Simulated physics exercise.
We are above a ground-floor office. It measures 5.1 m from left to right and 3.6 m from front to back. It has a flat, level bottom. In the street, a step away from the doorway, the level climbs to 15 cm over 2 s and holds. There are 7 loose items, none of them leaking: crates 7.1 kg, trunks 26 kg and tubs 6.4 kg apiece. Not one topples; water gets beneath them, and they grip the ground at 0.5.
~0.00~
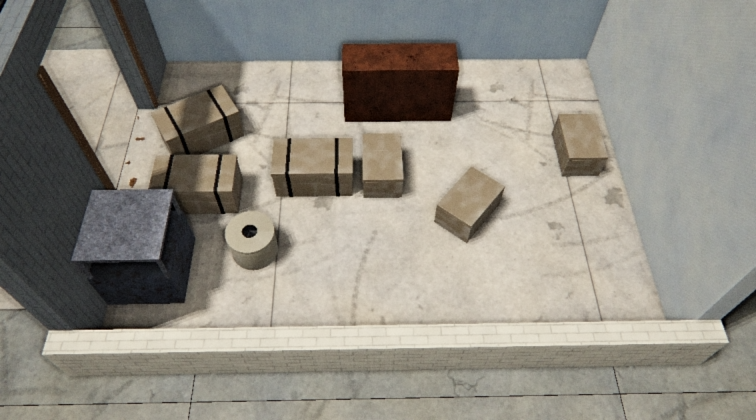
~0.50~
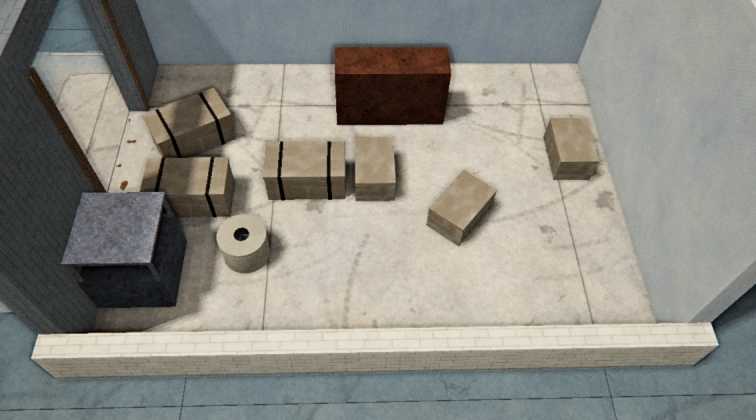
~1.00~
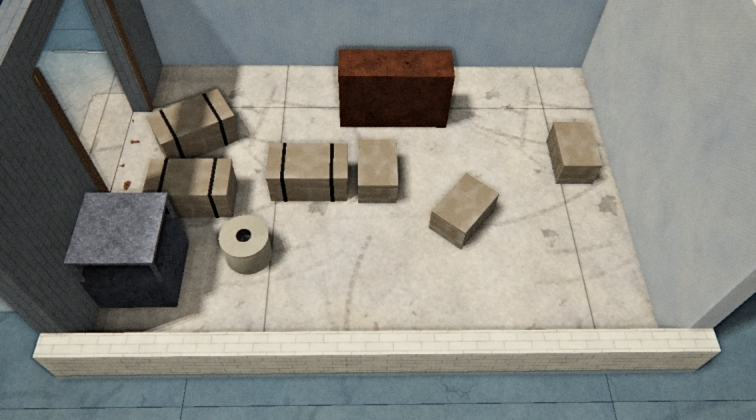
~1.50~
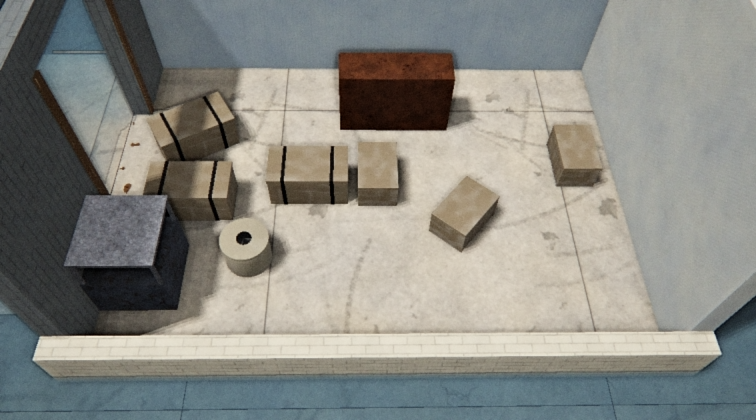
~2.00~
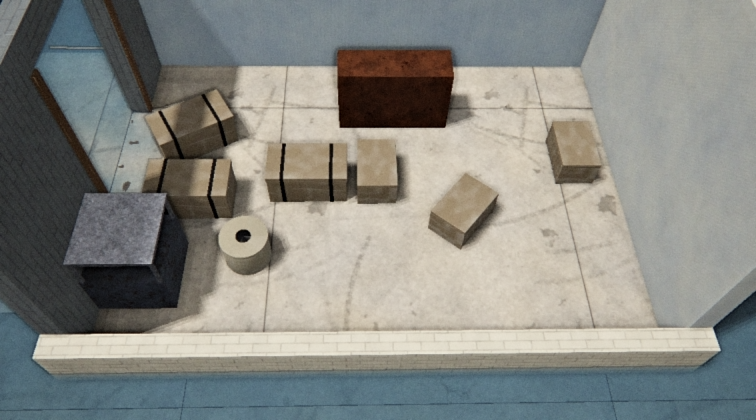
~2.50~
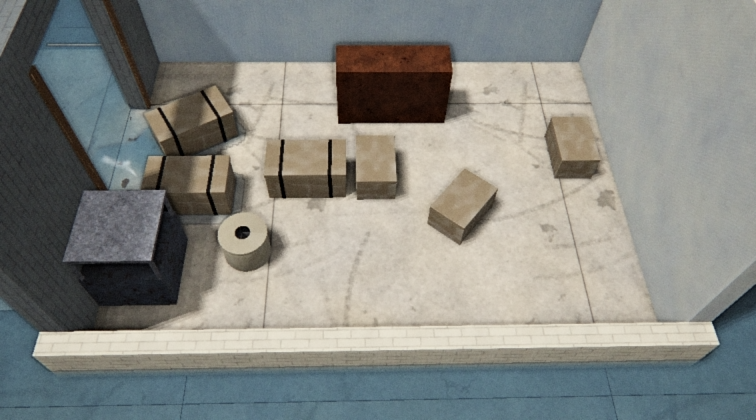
In a walled room seen from above, boxes, a round tub and a reddish-brown block stayed put while bluish water spread over the ground outside, then crept in through the doorway on the left.
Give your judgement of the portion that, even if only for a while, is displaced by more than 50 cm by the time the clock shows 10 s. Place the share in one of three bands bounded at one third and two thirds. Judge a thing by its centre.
The share that gets pushed that far will be two thirds or higher.
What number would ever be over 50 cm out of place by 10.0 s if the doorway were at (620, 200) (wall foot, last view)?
In that case 4 of them.
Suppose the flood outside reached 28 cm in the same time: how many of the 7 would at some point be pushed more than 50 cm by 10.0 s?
That would give 6.
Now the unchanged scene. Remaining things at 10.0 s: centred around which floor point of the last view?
(423, 214).
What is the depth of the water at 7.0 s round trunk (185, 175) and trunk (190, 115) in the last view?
Close to 4 and 7 centimetres.
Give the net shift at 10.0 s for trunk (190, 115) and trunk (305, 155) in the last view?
Shifts: 140 cm / 80 cm.
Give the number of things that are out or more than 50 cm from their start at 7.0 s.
Answer: 3.
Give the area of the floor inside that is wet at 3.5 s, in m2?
Near 3.5 m2 in all.
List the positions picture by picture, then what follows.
A trunk at (195, 112), on the bottom; a crate at (471, 195) rests on the ground; 0.0 m2 under water; 0 of 7 have shifted, in the first frame.
A trunk at (186, 115) rests on the ground; a crate at (463, 199) rests on the ground; water covers 0.0 m2; 0 of 7 have shifted, in the second frame.
A trunk at (190, 115), on the bottom; a crate at (466, 202), on the bottom; water covers 0.0 m2; 0 of 7 have shifted, in the third frame.
A trunk at (190, 118), on the bottom; a crate at (466, 205) rests on the ground; 0.0 m2 under water; 0 of 7 have shifted, in the fourth frame.
A trunk at (189, 116), on the bottom; a crate at (465, 202), on the bottom; 0.3 m2 under water; 0 of 7 have shifted, in the fifth frame.
A trunk at (189, 113), on the bottom; a crate at (464, 197) rests on the ground; 0.7 m2 under water; 0 of 7 have shifted, in the sixth frame.
After 3.5 s 1 of 7 are over 50 cm from their spots; 0 afloat.
After 4.5 s 2 of 7 are over 50 cm from their spots; 0 afloat.
After 7.0 s 3 of 7 are over 50 cm from their spots; 0 afloat.
After 10.0 s 7 of 7 are over 50 cm from their spots, and 7 have been at some point; 3 afloat.
